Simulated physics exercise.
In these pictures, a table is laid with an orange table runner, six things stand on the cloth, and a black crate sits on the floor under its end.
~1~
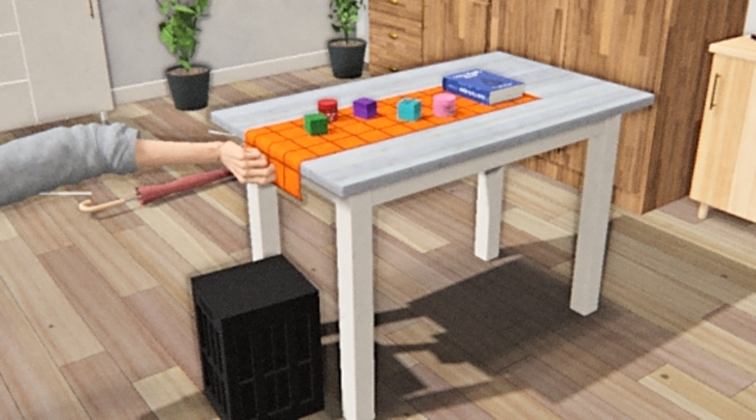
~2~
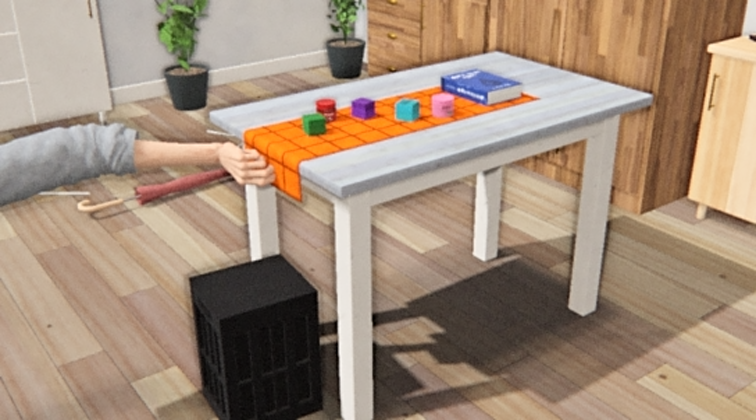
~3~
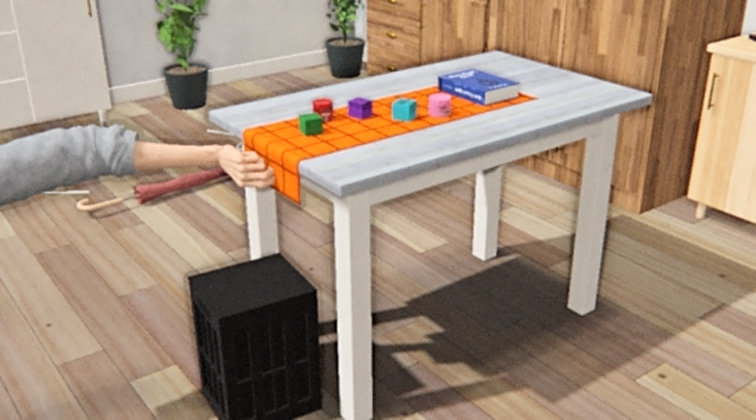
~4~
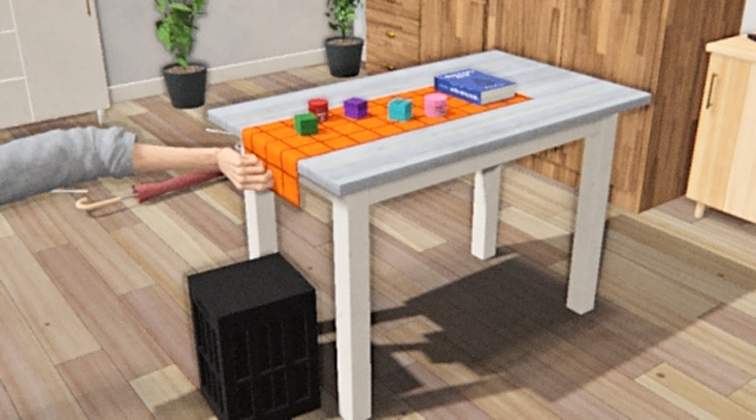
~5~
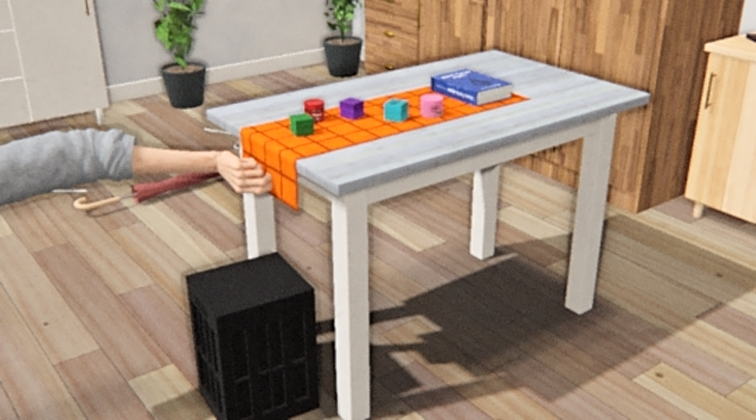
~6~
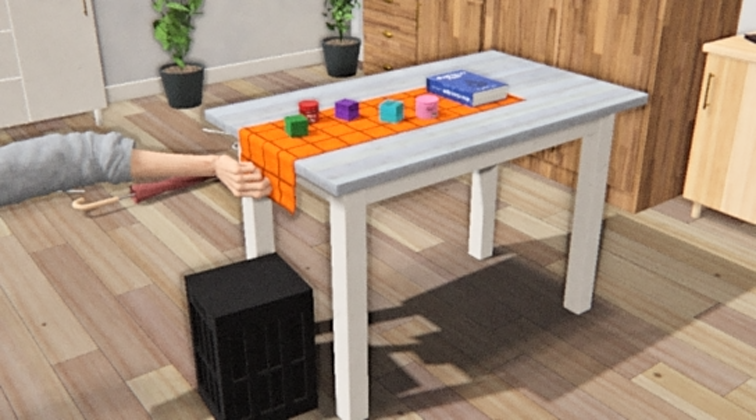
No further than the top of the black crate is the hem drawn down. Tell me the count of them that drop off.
The count is two.
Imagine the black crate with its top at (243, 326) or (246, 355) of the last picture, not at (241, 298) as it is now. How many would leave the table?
3 and 4.
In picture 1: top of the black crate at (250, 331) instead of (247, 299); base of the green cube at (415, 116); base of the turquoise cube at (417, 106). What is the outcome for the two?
Outcome for the green cube: It stays. Outcome for the turquoise cube: It stays.
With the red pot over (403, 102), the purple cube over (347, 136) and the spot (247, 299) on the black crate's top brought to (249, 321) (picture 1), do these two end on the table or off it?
As for the red pot, it stays in place; as for the purple cube, it leaves the top.
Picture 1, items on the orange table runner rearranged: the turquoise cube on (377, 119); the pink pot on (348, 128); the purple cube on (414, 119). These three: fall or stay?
The turquoise cube would stay in place, the pink pot would end up off, the purple cube would stay in place.
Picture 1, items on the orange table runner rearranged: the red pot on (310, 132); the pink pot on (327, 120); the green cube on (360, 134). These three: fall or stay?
In the end the red pot is no longer on top, the pink pot is no longer on top, and the green cube is no longer on top.
Early on, hem near (269, 224); all still up.
Midway, hem near (270, 256); green cube gone.
Near the end, hem on the crate; green cube and red pot gone.
Finally, hem on the crate; green cube and red pot gone. The table loses two.
